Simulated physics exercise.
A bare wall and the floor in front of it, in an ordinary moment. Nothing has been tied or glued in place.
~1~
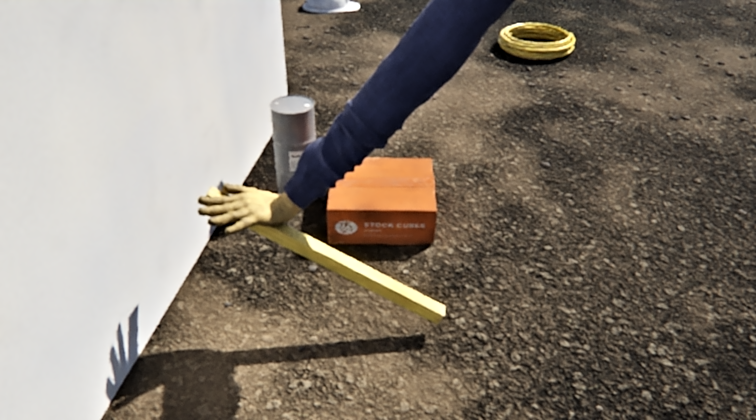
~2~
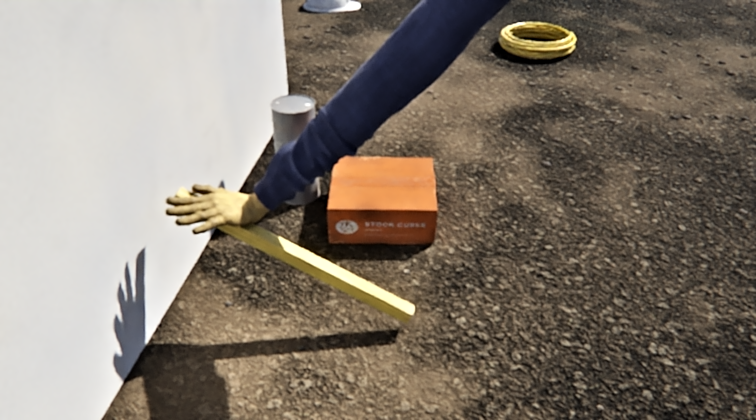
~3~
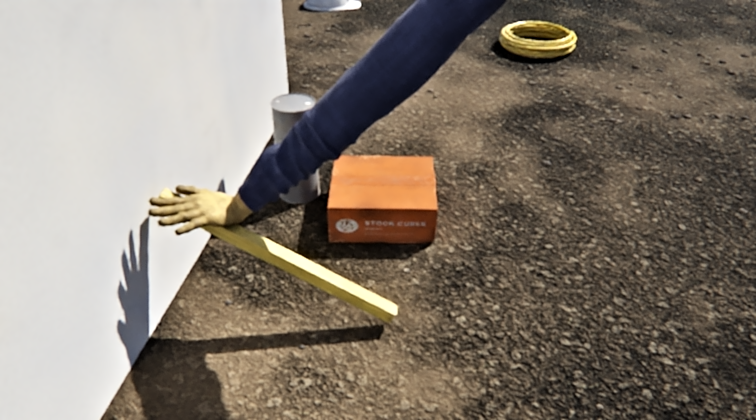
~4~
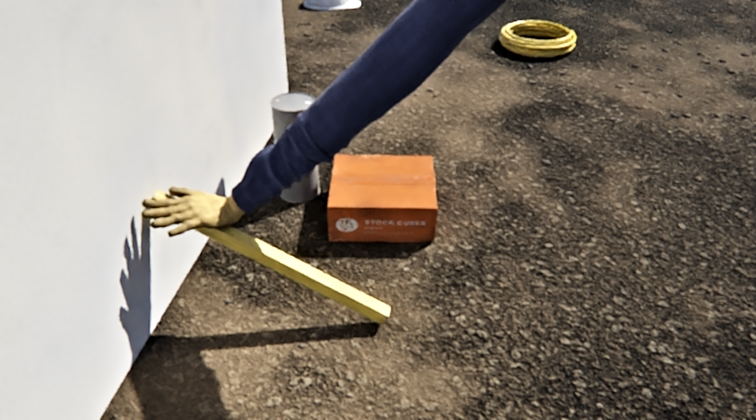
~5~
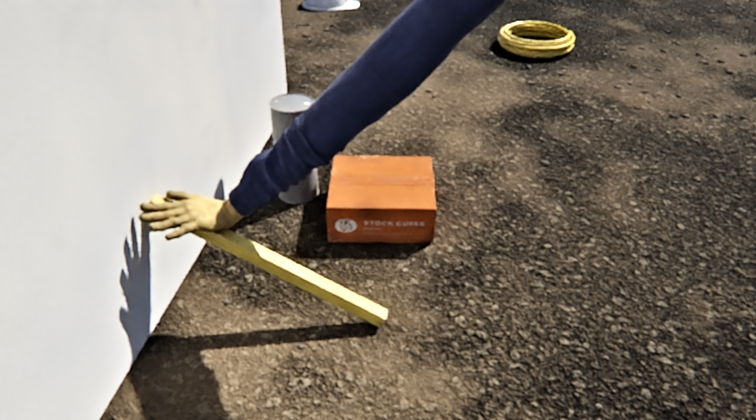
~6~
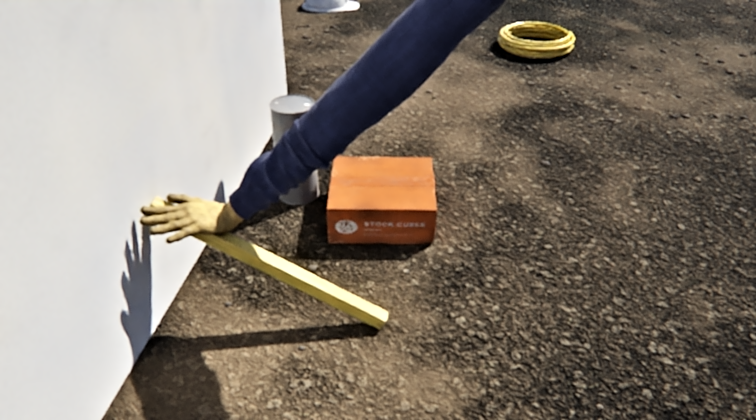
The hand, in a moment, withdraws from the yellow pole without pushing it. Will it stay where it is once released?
No - would you look at that, it sinks down.
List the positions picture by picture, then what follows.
The first picture shows not yet at the wall; yellow pole (328, 257); grey canister (295, 151).
The second picture shows not yet at the wall; yellow pole (297, 257).
The third picture shows not yet at the wall; yellow pole (281, 258).
The fourth picture shows not yet at the wall; yellow pole (273, 259).
The fifth picture shows propped up under the hand; yellow pole (271, 262).
The sixth picture shows propped up under the hand; yellow pole (271, 265).
Then, 0.30 s on from there, yellow pole leaning 7° more than when let go near (279, 277).
Then, 0.40 s on from there, yellow pole leaning 20° more than when let go near (287, 298).
Then, 0.60 s on from there, yellow pole leaning 28° more than when let go near (290, 311).
In the end, moved from the start, yellow pole; the other 2 unmoved. At the end, from the last picture's camera, yellow pole near (290, 311). The pole slips out.
